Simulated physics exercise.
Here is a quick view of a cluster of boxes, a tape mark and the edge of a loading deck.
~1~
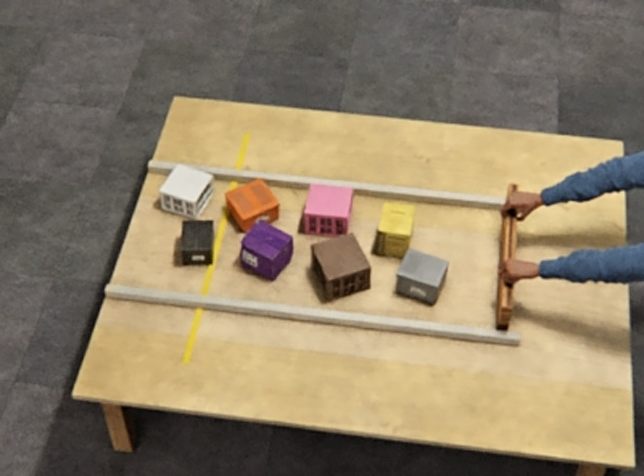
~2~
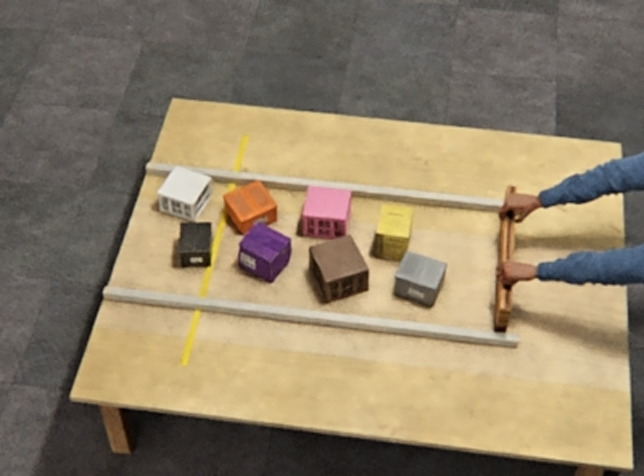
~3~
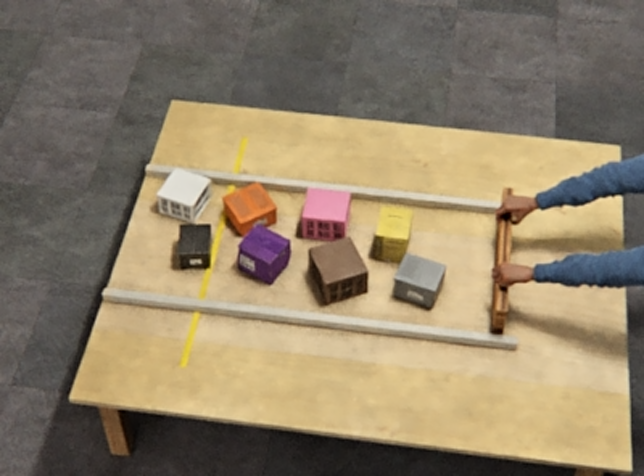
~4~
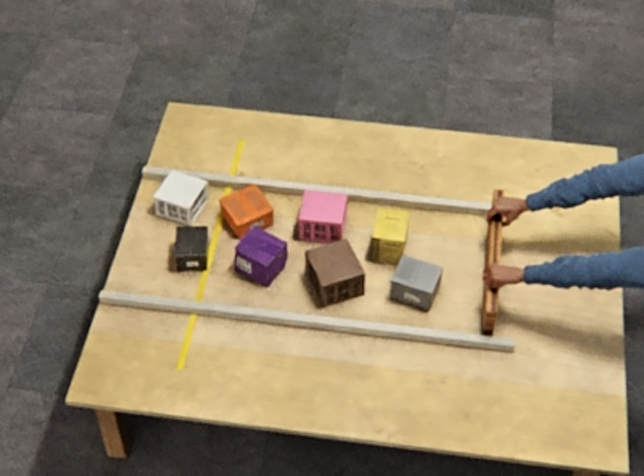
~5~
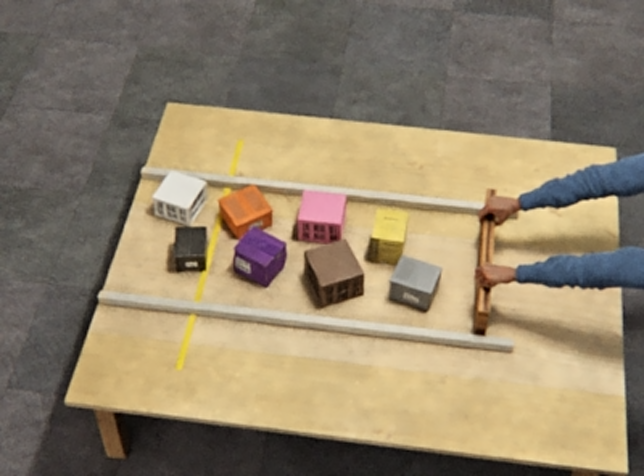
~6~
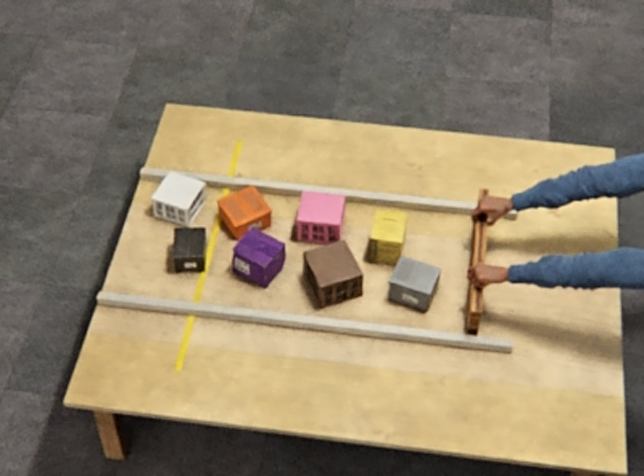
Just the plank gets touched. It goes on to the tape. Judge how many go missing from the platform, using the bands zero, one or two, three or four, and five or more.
Just three or four fall.
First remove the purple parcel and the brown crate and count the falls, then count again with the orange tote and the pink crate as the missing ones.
First try 2, second try 2.
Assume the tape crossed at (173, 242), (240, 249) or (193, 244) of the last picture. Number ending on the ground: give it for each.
Going through each try, you'd get 5, 2 and 4.
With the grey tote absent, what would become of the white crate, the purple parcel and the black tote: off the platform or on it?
The white crate is gone; the purple parcel keeps its place; and the black tote is gone.
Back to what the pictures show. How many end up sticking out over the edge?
Looks like 0 of them.
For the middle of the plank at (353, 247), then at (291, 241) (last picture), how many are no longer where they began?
5 and 8.
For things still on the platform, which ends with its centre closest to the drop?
It's the brown crate that is foremost.
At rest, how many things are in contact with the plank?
2 in contact.
Early on, none off yet; white crate at rest near (180, 199); black tote at rest near (190, 250); orange tote at rest near (245, 213).
A while later, none off yet; white crate travelled a little near (164, 194); black tote travelled about its own width near (155, 247); orange tote travelled about its own width near (208, 206).
Finally, the number that fall off is three or four; lost, purple parcel, orange tote, black tote and white crate.
